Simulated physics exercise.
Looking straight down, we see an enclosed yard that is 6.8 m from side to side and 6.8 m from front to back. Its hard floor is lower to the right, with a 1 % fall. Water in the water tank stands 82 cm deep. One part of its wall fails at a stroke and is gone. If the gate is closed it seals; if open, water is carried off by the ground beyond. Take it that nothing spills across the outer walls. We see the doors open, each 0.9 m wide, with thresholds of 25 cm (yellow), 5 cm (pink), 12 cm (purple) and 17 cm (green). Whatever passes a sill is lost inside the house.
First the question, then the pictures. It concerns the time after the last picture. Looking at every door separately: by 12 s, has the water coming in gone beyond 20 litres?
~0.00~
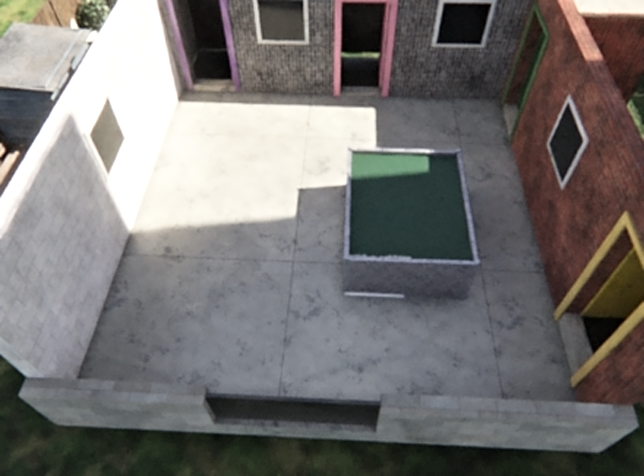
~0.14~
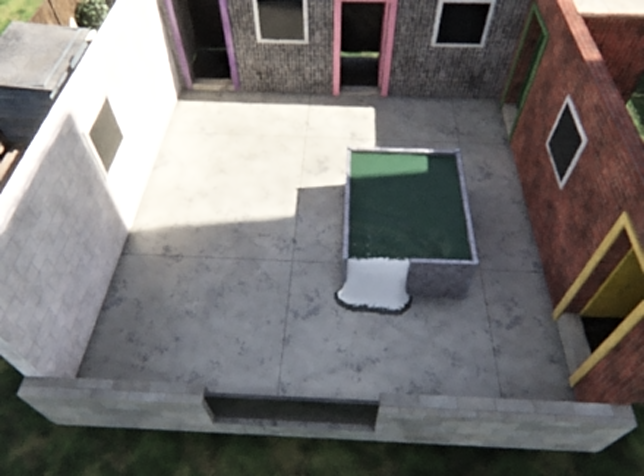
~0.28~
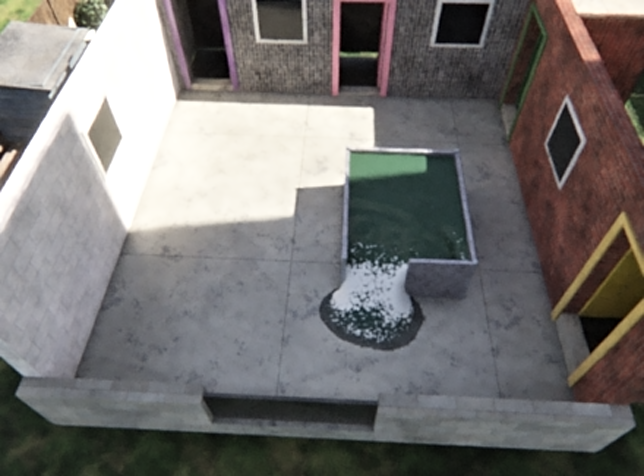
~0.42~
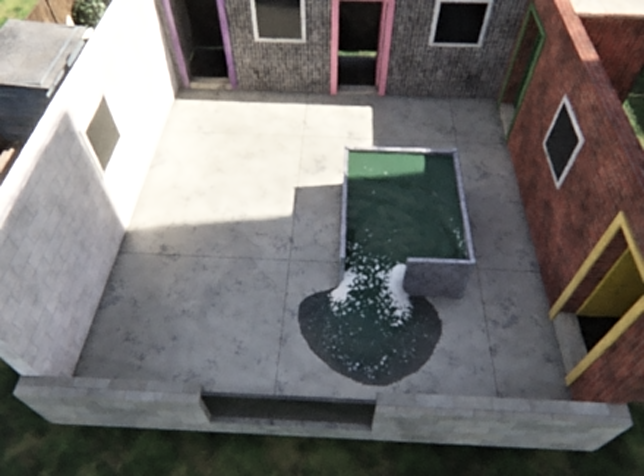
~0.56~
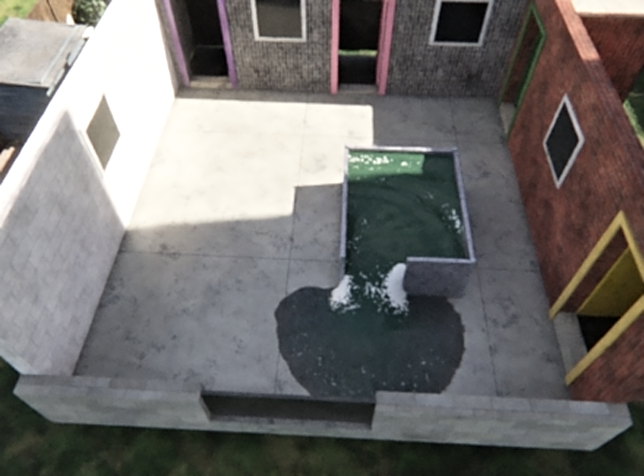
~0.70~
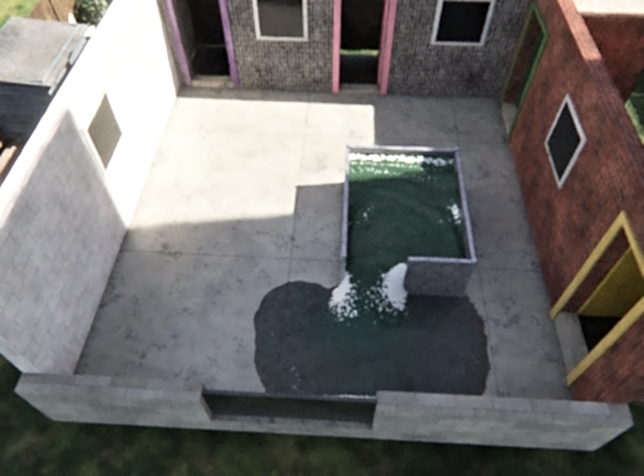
Yellow door - it has not. Pink door - it has. Purple door - it has not. Green door - it has not.
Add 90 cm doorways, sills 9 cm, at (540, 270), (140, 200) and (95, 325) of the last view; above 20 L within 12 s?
In sequence the answers are less than that, less than that and more than that.
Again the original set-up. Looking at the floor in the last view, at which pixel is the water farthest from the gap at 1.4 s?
I'd put it close to (133, 397).
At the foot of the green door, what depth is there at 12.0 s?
It comes to near 12.5 cm.
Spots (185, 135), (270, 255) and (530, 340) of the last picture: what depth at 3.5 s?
Depth readings in turn - 0, 0, 17 cm.
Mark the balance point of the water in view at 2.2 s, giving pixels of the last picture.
(375, 290).
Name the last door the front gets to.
Lab note: Last arrival at the pink door.
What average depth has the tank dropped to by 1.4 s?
58 cm.
After 1.4 s water covers 15 % of the floor and is deepest (46 cm) near (363, 410); yellow door not reached, pink door not reached, purple door not reached, green door not reached.
After 2.2 s water covers 25 % of the floor and is deepest (41 cm) near (67, 393); yellow door 21 cm at the sill, 0 L in, pink door not reached, purple door not reached, green door not reached.
After 3.5 s water covers 45 % of the floor and is deepest (29 cm) near (570, 422); yellow door 21 cm at the sill, 2 L in, pink door not reached, purple door not reached, green door not reached.
After 7.0 s water covers 90 % of the floor and is deepest (19 cm) near (493, 102); yellow door 13 cm at the sill, 2 L in, pink door 9 cm at the sill, 2 L in, purple door 10 cm at the sill, 0 L in, green door 14 cm at the sill, 1 L in.
After 12.0 s water covers 100 % of the floor and is deepest (15 cm) near (493, 102); yellow door 8 cm at the sill, 2 L in, pink door 10 cm at the sill, 133 L in, purple door 6 cm at the sill, 0 L in, green door 12 cm at the sill, 1 L in.
